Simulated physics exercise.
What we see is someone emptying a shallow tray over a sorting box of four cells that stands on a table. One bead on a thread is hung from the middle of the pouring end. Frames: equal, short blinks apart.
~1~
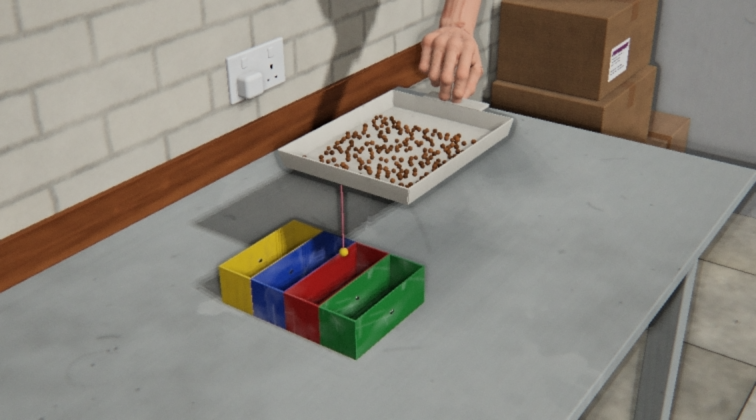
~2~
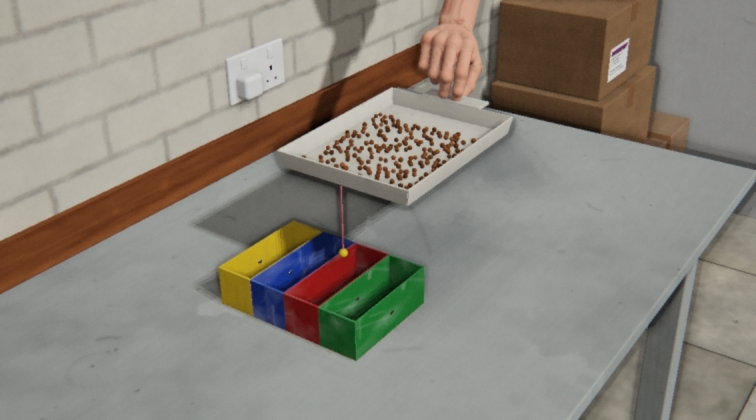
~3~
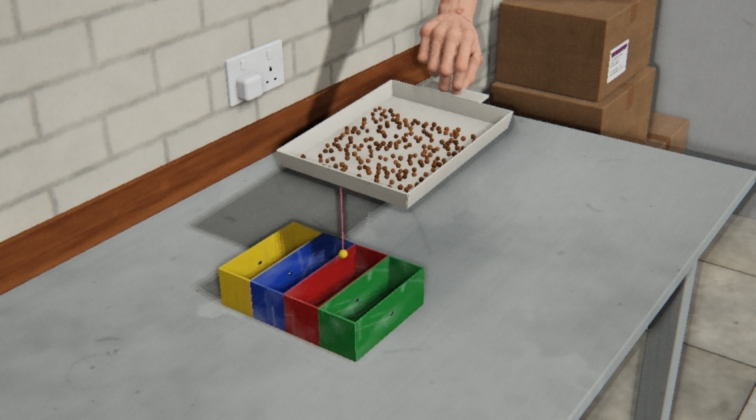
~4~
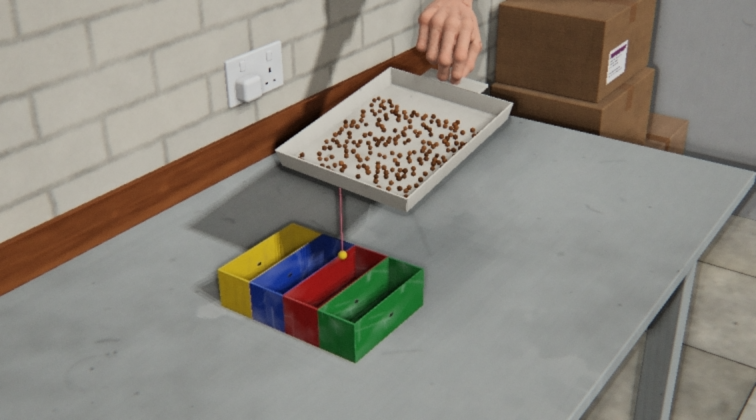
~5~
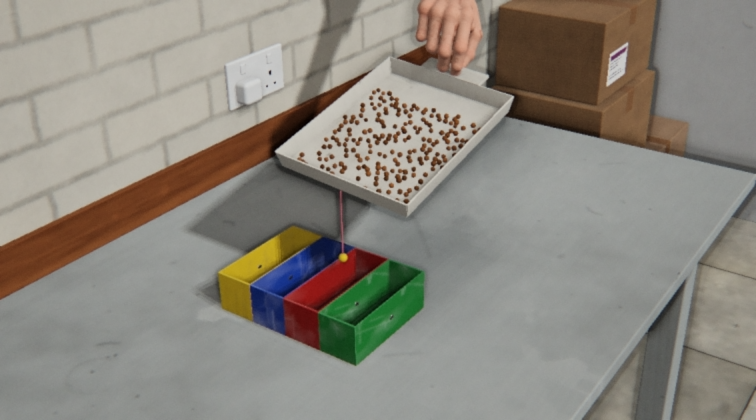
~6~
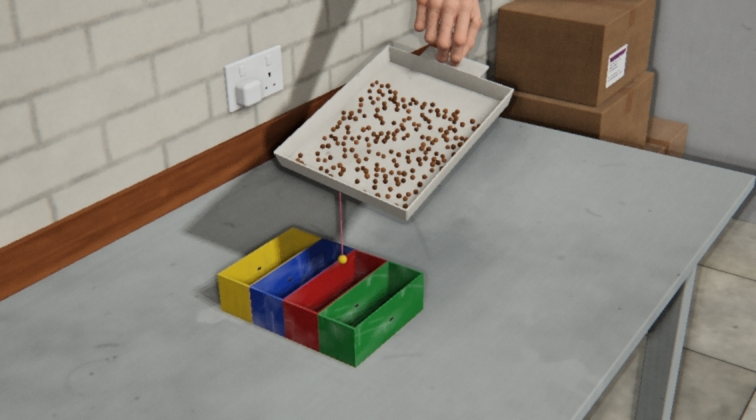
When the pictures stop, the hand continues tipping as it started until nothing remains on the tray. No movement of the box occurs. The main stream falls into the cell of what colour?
Colour: Green.
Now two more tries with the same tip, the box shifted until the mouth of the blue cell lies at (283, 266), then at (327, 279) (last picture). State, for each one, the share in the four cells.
Result, in turn: 20 %, 100 %.
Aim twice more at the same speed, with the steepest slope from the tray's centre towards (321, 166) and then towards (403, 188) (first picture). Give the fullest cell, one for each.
Well, with the first heading it's that yellow cell, and with the second it's the green one.
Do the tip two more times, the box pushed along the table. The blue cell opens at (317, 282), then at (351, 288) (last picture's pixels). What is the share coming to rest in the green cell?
The first try gives 70 per cent, the second 0 per cent.
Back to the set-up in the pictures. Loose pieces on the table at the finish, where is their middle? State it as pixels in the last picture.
I'd say near (430, 347), give or take.
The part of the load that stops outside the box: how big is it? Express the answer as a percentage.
About 40 per cent.
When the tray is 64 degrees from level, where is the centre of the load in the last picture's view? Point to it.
Somewhere around pixel (387, 196) in the last picture.
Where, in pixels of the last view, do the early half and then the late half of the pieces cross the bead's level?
Initially about (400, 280); subsequently about (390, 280).
Soon after the last picture, tray tipped steeply; nearly all on the tray; a stray few falling or outside the box.
A little later, tray tipped past a quarter turn; most on the tray; a stray few in the green cell; a small part falling or outside the box.
Later still, tray tipped past a quarter turn; about half in the green cell; a small part in the red cell; a stray few in the blue cell; about a third falling or outside the box.
At rest, tray tipped past a quarter turn; about half in the green cell; a small part in the red cell; a stray few in the blue cell; none in the yellow cell; about a third outside the box.
